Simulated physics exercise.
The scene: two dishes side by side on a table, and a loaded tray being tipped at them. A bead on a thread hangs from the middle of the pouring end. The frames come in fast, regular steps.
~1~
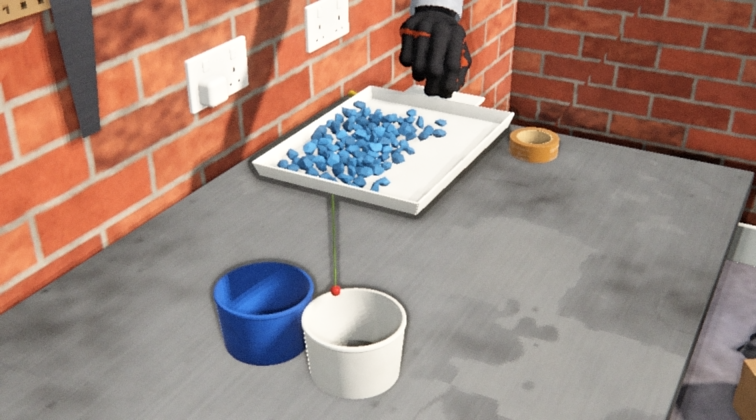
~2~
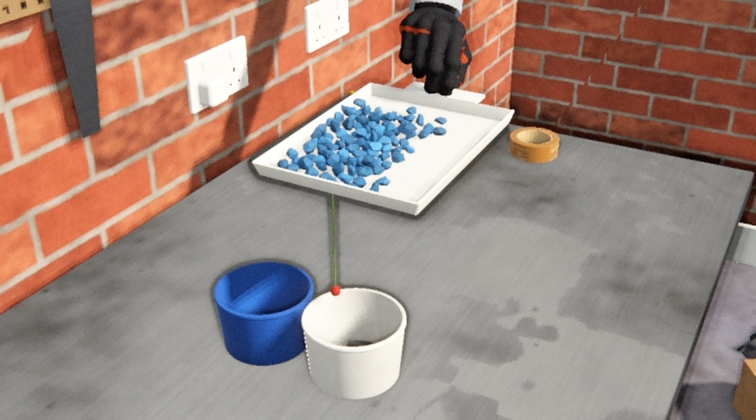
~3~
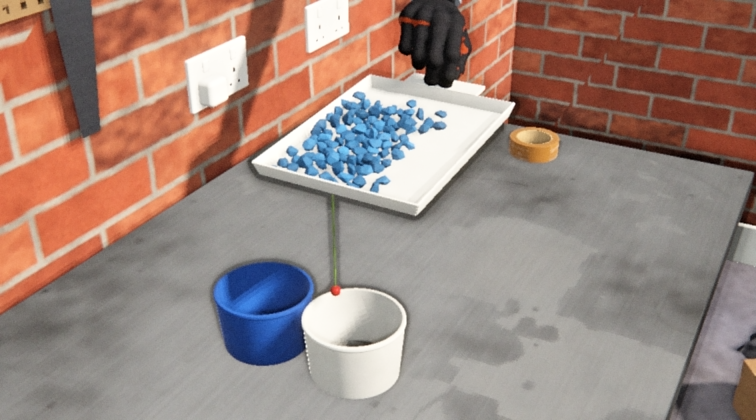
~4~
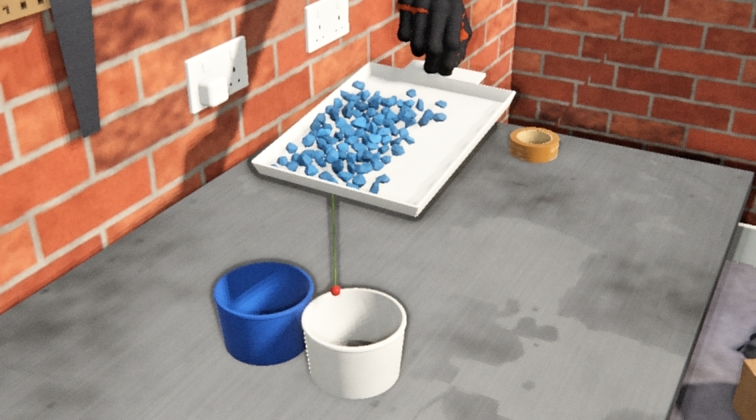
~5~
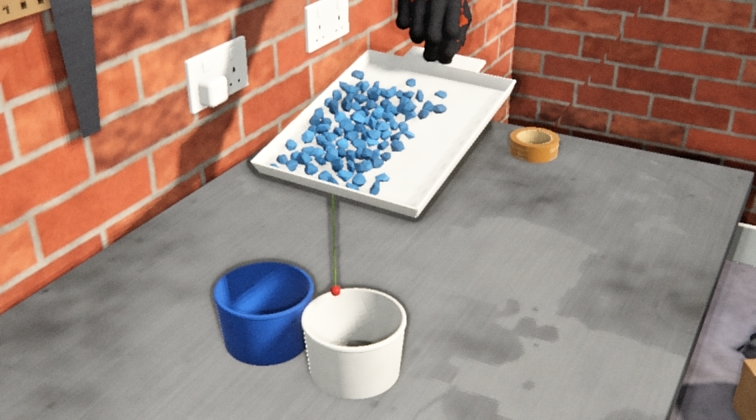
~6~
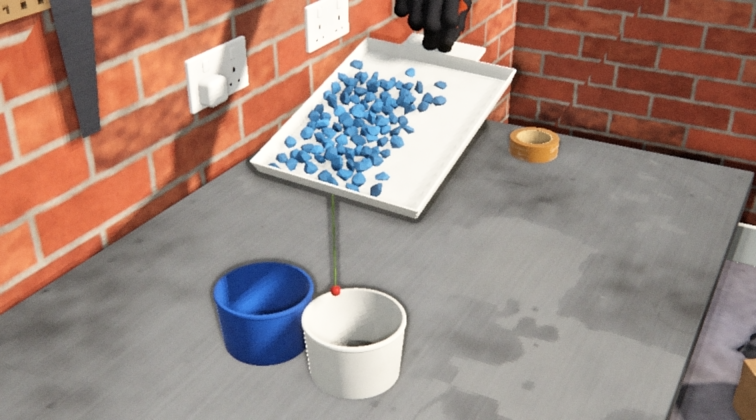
On a grey worktop by brick walls, a black-gloved hand steadily raising the back of a white tray of blue stones above two dishes.
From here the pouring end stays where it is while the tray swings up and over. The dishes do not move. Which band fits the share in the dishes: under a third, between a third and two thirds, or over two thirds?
Caught overall: Between a third and two thirds.
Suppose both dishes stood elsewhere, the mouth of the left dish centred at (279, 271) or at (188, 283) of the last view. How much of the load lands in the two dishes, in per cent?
About 0 and 20 per cent.
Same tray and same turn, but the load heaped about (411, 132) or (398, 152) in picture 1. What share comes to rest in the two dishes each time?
First some 40, then 40 per cent.
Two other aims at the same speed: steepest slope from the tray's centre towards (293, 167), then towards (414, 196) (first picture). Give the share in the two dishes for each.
Near 90 % and 30 %.
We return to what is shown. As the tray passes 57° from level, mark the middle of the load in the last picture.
Near (347, 154).
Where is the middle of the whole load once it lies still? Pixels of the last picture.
Close to (336, 384).
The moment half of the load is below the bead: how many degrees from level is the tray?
At some 90 degrees.
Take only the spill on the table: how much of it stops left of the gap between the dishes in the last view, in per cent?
It comes to 60 per cent or so.
Shortly afterwards, tray tipped steeply; all but a few on the tray; only a few in the air.
Next, tray tipped right over; near a quarter on the tray; near a quarter in the right dish; near a quarter outside both; near a third in the air.
Some moments later, tray tipped past a quarter turn; near half in the right dish; only a few in the left dish; near half outside both.
In the end, tray tipped past a quarter turn; near half in the right dish; only a few in the left dish; near half outside both.
